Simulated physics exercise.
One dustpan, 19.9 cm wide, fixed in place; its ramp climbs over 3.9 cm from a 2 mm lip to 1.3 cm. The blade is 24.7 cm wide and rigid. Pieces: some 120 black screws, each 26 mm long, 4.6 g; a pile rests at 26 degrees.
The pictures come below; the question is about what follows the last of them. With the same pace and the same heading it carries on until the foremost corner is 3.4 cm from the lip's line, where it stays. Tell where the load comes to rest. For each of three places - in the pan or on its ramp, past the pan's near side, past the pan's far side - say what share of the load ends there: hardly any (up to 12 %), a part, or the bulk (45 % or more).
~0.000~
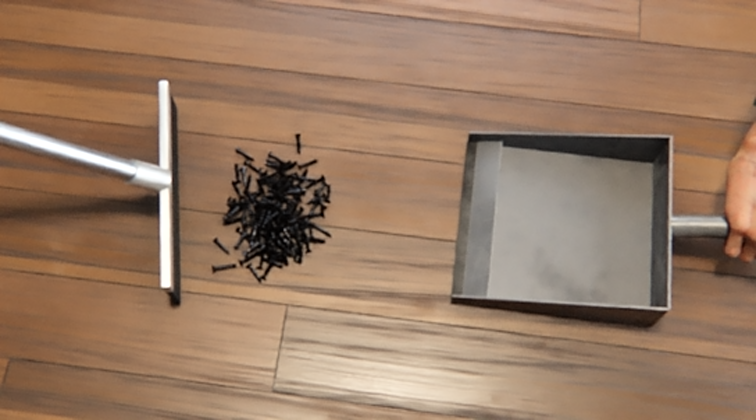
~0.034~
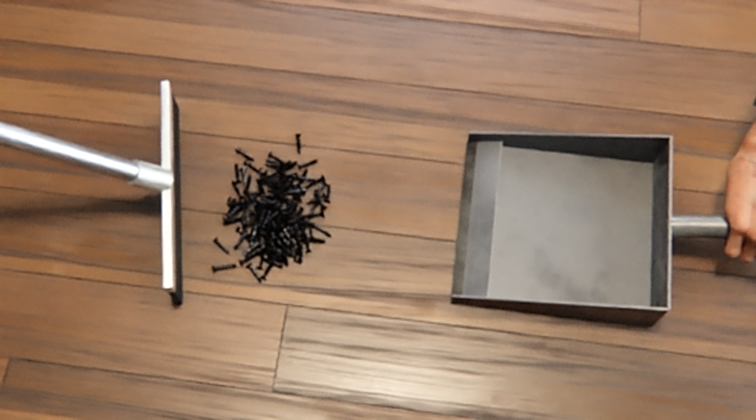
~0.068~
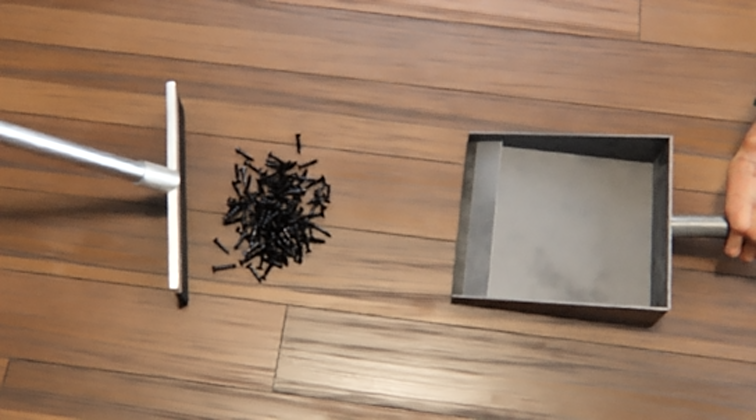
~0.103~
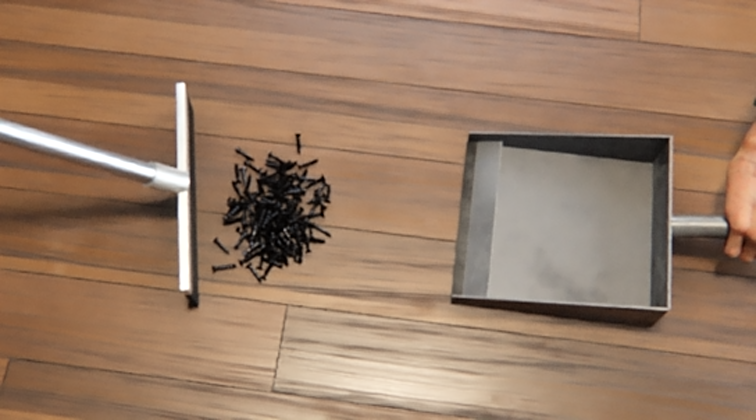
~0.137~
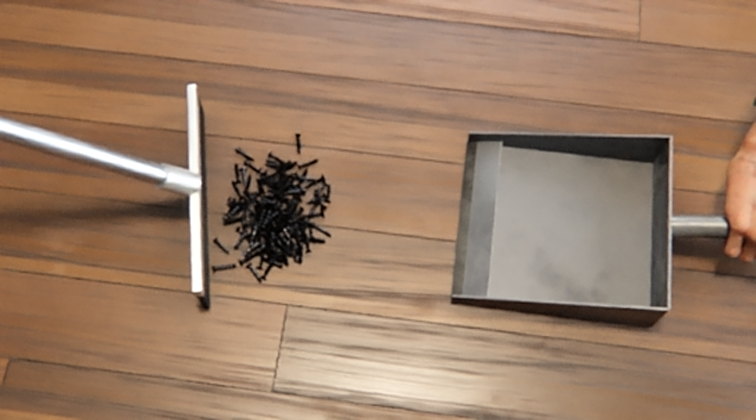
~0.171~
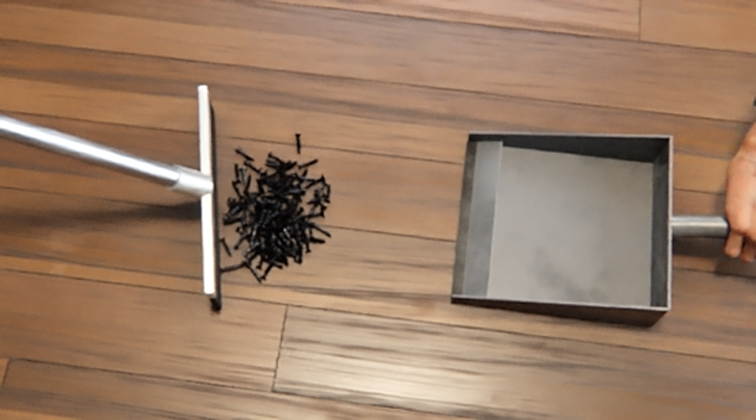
Pan: Hardly any; near side: Hardly any; far side: Hardly any.
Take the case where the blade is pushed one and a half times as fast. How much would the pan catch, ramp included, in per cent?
In that case close to 5 per cent.
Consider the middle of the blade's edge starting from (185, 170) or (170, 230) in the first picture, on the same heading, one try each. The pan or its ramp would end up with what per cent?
Around 5 percent, then around 0 percent.
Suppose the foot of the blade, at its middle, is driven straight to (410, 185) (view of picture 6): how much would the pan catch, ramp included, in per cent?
About 5 %.
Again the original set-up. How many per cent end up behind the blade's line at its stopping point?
I'd say close to 0 per cent.
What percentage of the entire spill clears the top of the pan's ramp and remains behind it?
About 0 per cent.
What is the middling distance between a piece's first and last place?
Near 18 cm.
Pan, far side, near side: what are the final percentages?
The pan ends at 5 per cent, the near side at 5 per cent and the far side at 0 per cent.
Then, at 0.45 s, middle of the blade 17 cm from the lip; 0 % over the lip, far side 0 %, near side 5 %.
Then, at 0.64 s, middle of the blade 10 cm from the lip; 0 % over the lip, far side 0 %, near side 5 %.
Then, at 0.94 s, middle of the blade 6 cm from the lip; 5 % over the lip, far side 0 %, near side 5 %.
At rest (1.2 s), pan 5 %, near side 5 %, far side 0 %, in front of the lip or behind the blade 90 %.
